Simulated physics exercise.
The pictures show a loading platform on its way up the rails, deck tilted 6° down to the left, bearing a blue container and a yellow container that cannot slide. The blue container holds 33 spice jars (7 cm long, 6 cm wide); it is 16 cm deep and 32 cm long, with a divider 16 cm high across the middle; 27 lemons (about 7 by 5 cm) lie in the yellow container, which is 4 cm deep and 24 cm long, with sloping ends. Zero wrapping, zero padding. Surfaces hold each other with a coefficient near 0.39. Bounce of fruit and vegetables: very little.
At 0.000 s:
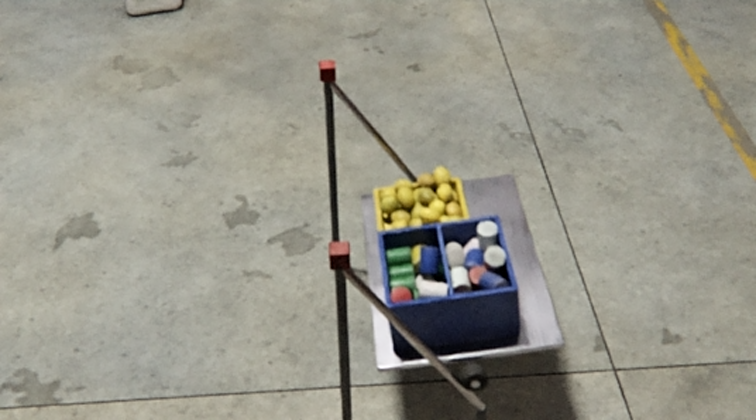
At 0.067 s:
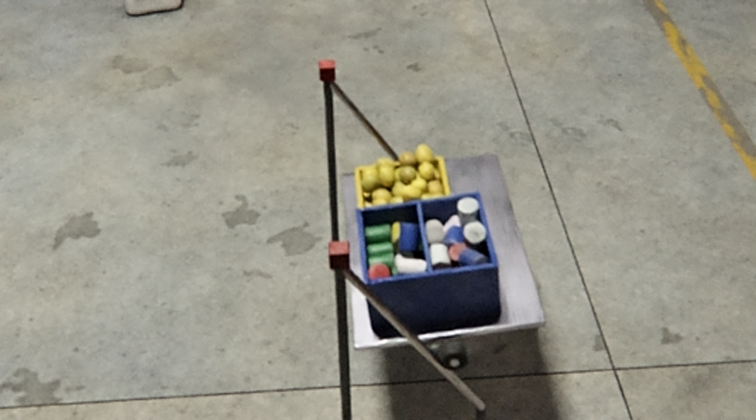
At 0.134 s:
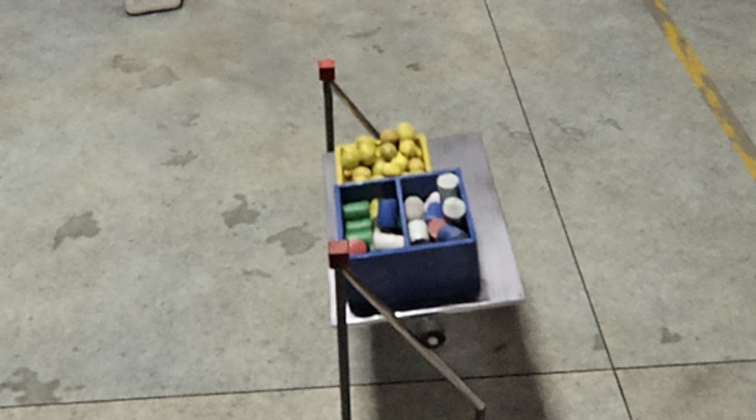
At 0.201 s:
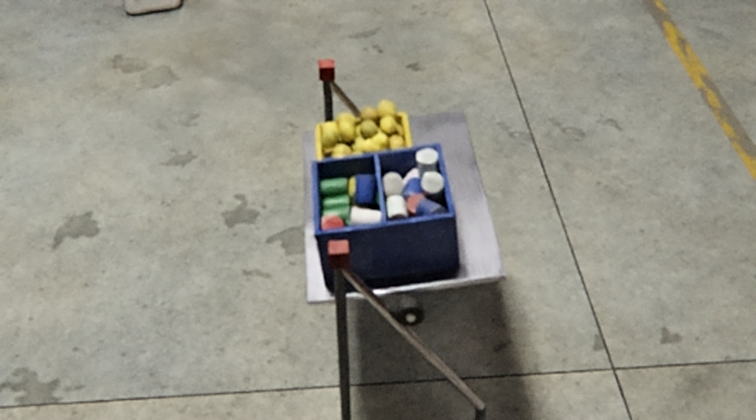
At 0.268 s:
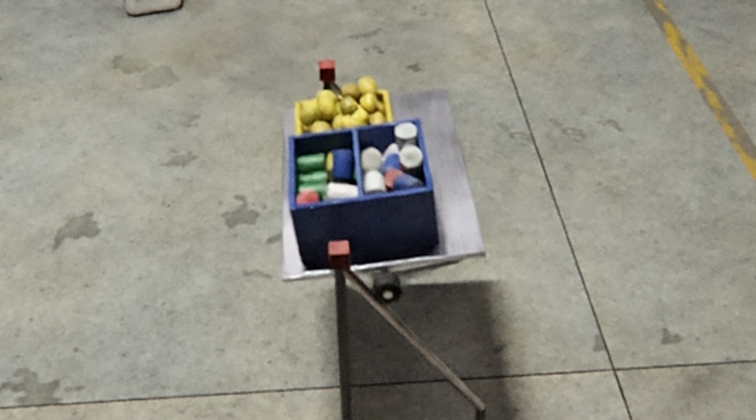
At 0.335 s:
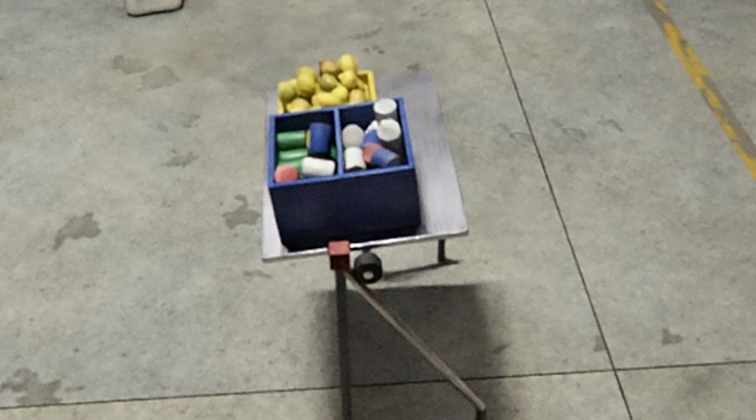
A blue divided container of small jars and a yellow container of round yellow items riding a platform up and leftward past red-tipped posts.
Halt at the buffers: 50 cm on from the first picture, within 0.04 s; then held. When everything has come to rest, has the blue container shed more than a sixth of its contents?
No - out come south of a sixth of the goods.
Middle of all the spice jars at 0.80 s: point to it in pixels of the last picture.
Centred roughly at (331, 175).
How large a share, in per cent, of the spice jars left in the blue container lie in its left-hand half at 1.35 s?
Around 50 per cent.
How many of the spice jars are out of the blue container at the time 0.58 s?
Roughly 1 of them.
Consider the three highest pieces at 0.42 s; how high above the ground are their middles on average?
Around 102 centimetres.
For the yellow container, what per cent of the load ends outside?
Yellow container 80 per cent.
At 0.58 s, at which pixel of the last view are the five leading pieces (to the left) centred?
Near (230, 127) in pixels.
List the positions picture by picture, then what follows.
In the first picture (each is followed by its nearest rim corner in this view), blue container, (513, 288); yellow container (its farthest corner), (378, 190); moved 0 cm; none out.
In the second picture, blue container, (493, 265); yellow container, (359, 169); moved 10 cm.
In the third picture, blue container, (472, 240); yellow container, (339, 147); moved 21 cm.
In the fourth picture, blue container, (450, 215); yellow container, (320, 125); moved 31 cm.
In the fifth picture, blue container, (428, 189); yellow container, (299, 103); moved 42 cm.
In the sixth picture, blue container, (409, 166); yellow container, (283, 84); moved 50 cm; none out.
After 0.42 s, blue container 33 in, 0 out and yellow container 25 in, 2 out.
After 0.58 s, blue container 32 in, 1 out and yellow container 9 in, 18 out.
After 0.80 s, blue container 32 in, 1 out and yellow container 7 in, 20 out.
Outcome (at 1.35 s), blue container 32 in, 1 out and yellow container 6 in, 21 out. Asked share, 1 of 33, 3 per cent.
